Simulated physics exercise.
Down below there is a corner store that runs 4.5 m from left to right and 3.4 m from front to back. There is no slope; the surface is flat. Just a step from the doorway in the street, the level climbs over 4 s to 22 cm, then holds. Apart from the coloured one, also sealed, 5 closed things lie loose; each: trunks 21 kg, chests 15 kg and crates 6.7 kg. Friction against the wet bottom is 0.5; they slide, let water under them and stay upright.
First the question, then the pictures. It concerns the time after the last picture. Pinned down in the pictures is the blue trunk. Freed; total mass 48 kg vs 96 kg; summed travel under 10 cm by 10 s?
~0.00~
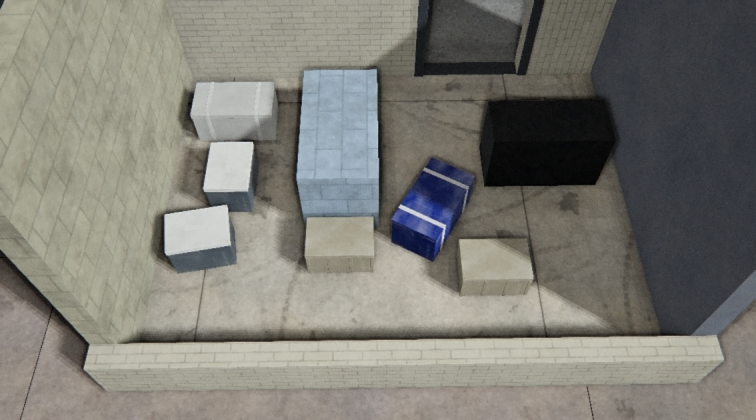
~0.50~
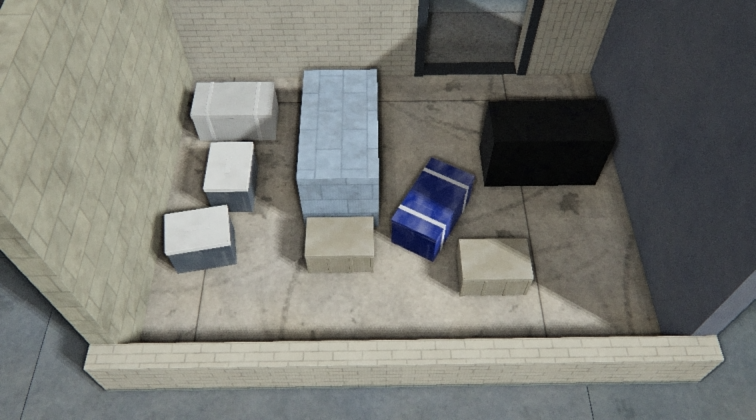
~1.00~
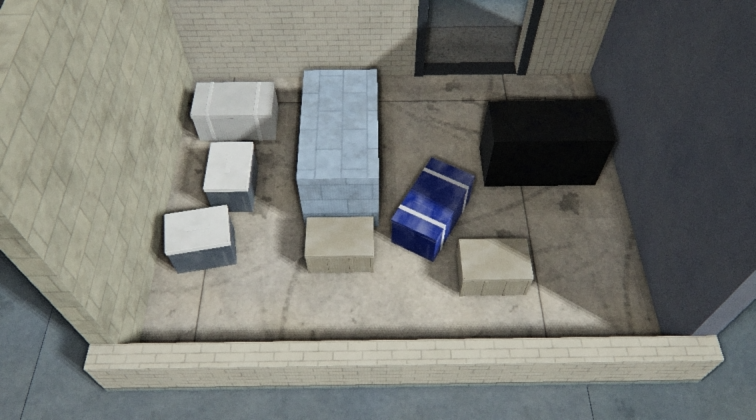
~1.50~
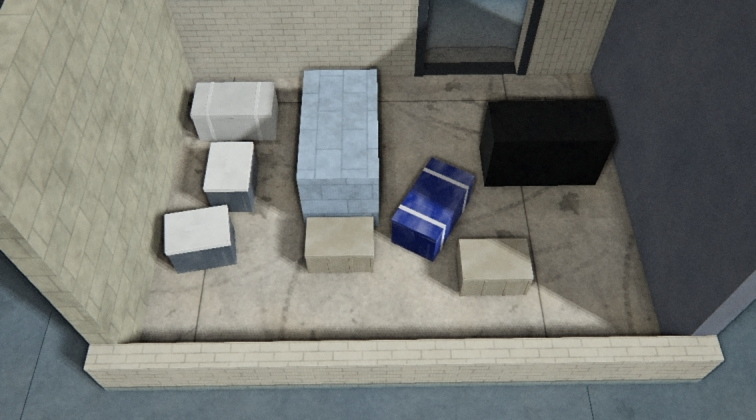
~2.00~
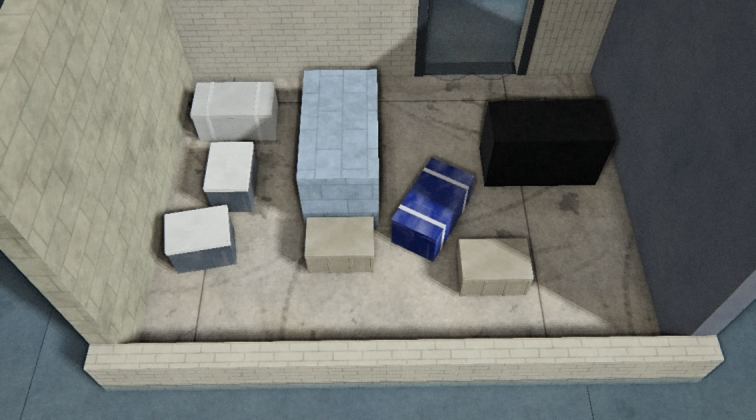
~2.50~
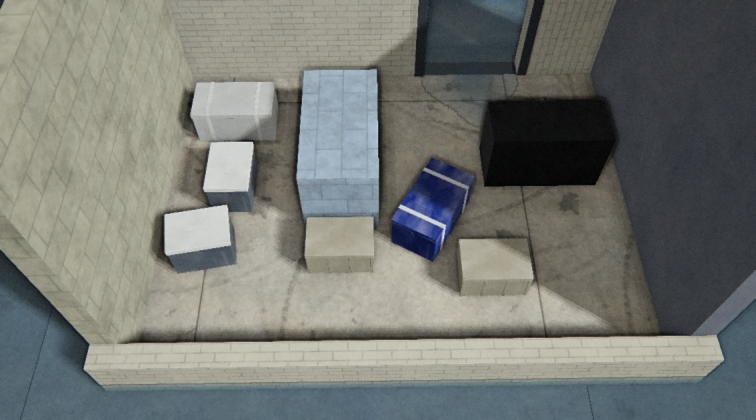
Higher only.
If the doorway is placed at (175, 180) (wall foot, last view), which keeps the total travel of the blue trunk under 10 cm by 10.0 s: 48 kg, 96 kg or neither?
If so, then the first option suffices.
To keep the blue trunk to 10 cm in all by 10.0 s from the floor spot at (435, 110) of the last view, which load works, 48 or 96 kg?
Short answer: Heavier load only.
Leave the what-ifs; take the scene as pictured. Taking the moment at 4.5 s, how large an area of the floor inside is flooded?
My estimate is roughly 4.0 m2.
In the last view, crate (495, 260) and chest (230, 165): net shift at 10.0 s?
They've ended up 20 cm and 0 cm away, in that order.
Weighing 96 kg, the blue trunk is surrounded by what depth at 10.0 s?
Something like 12 centimetres.
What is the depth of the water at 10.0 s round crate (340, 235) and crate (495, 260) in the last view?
Around 7 cm and 5 cm.
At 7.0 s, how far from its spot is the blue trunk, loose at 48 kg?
It would be some 20 cm from its spot.
After 3.5 s the blue trunk would be 0 cm from its start with 48 kg and 0 cm from its start with 96 kg; 1 cm of water round it then.
After 4.5 s the blue trunk would be 0 cm from its start with 48 kg and 0 cm from its start with 96 kg; 5 cm of water round it then.
After 7.0 s the blue trunk would be 18 cm from its start with 48 kg and 0 cm from its start with 96 kg; 10 cm of water round it then.
After 10.0 s the blue trunk would be 77 cm from its start with 48 kg and 0 cm from its start with 96 kg; 12 cm of water round it then.
